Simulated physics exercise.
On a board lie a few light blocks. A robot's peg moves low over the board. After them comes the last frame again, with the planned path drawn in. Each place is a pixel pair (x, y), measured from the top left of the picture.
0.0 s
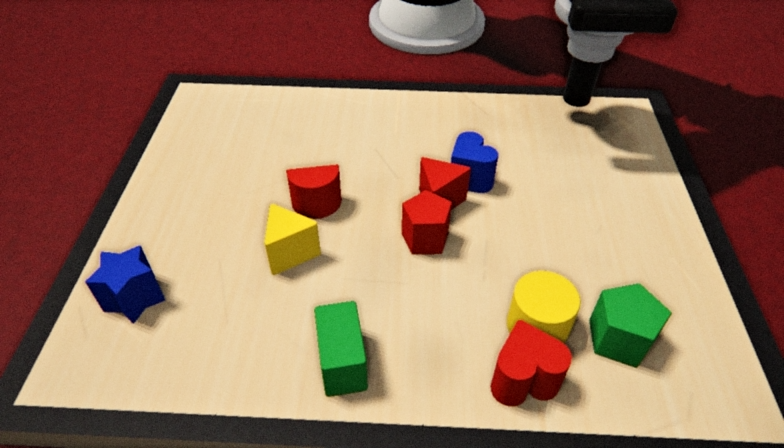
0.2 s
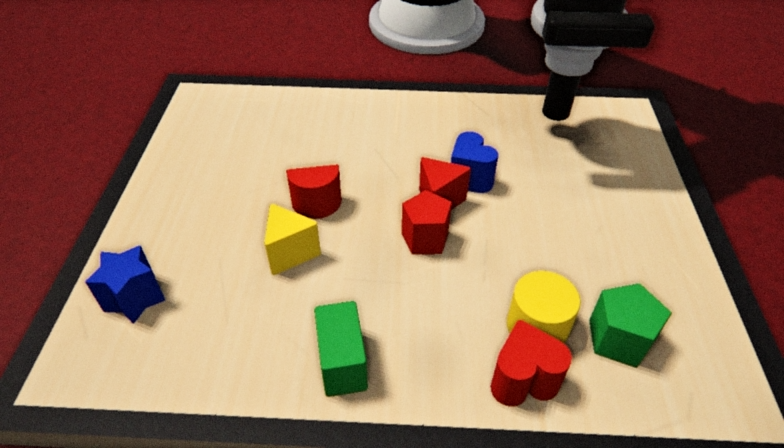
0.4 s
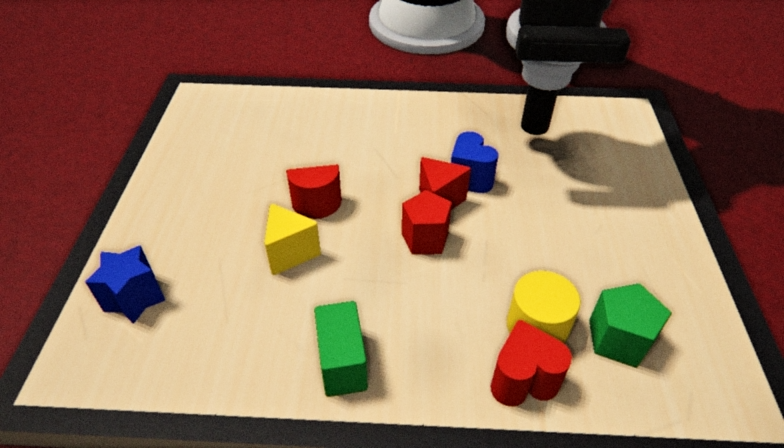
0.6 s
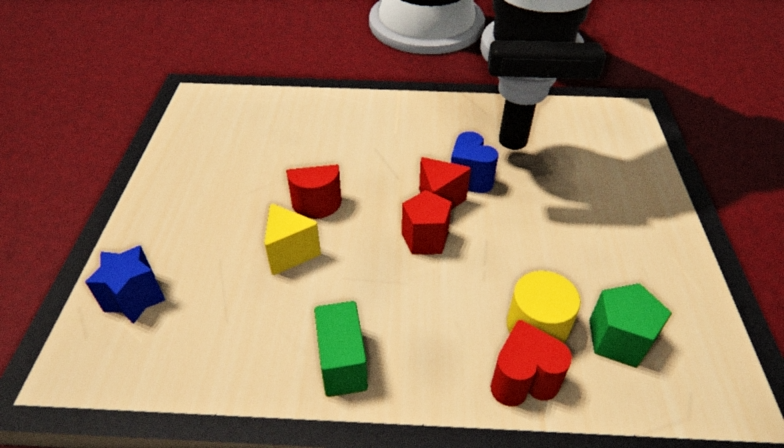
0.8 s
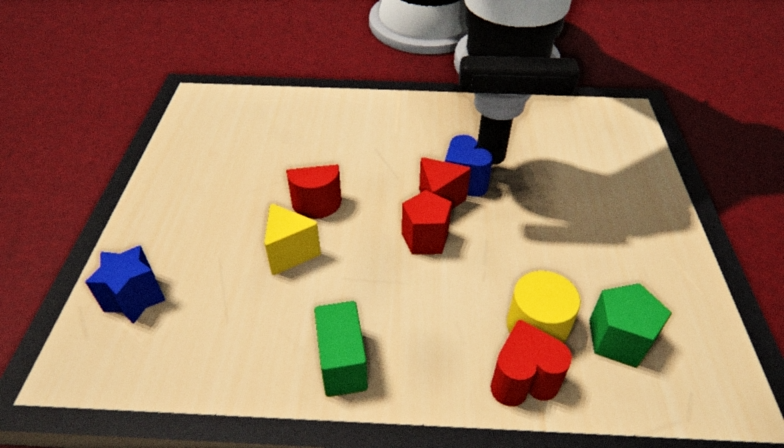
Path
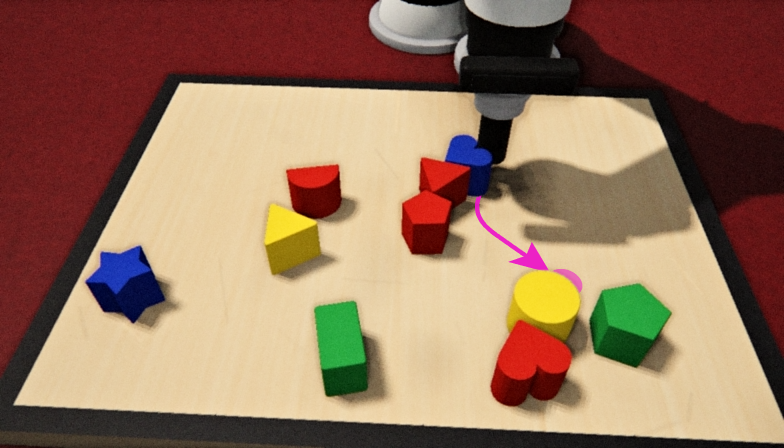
To begin with, a robot's black peg hovers near the far right edge of a pale board scattered with red, yellow, blue and green blocks. The peg moves steadily left and toward the viewer, then meets the blue heart-shaped block and nudges it slightly left, beside the red triangle.
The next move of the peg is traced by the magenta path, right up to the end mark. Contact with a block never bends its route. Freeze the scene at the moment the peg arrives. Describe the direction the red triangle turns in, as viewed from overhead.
Prediction: Clockwise.
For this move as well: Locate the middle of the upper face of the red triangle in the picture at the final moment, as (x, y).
My best guess is (416, 183).
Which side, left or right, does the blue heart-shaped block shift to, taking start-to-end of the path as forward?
Moves right.
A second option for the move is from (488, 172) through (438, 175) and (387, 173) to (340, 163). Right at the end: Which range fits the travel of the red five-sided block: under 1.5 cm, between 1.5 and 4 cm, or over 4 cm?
Of the three bands, it's 1.5 to 4 cm.
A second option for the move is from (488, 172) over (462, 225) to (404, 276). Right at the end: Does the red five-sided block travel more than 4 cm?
Short answer: Yes.
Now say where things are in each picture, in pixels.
Lower end of the peg (576, 100), tops of blocks, red five-sided block (428, 207), red triangle (442, 171), blue heart-shaped block (474, 147), yellow circular block (547, 295), in the first frame.
Peg (556, 113), blocks as before, in the second frame.
Peg (535, 127), blocks as before, in the third frame.
Peg (513, 141), blocks as before, in the fourth frame.
Peg (491, 156), red five-sided block (428, 207), red triangle (442, 171), blue heart-shaped block (468, 151), yellow circular block (547, 295), in the fifth frame.
The drawn path runs from (488, 172) over (477, 209) and (513, 246) to (564, 283).
On the path given first. One third of the way, peg (480, 193); red five-sided block (419, 212), turned 30° anticlockwise; red triangle (417, 183), turned 35° clockwise; blue heart-shaped block (449, 171), turned 45° clockwise.
Two thirds of the way, peg (517, 231); red five-sided block (419, 212), turned 30° anticlockwise; red triangle (416, 183), turned 40° clockwise; blue heart-shaped block (449, 171), turned 45° clockwise.
At the end, peg (570, 267); red five-sided block (419, 212), turned 30° anticlockwise; red triangle (416, 183), turned 40° clockwise; blue heart-shaped block (449, 171), turned 45° clockwise; yellow circular block not moved.
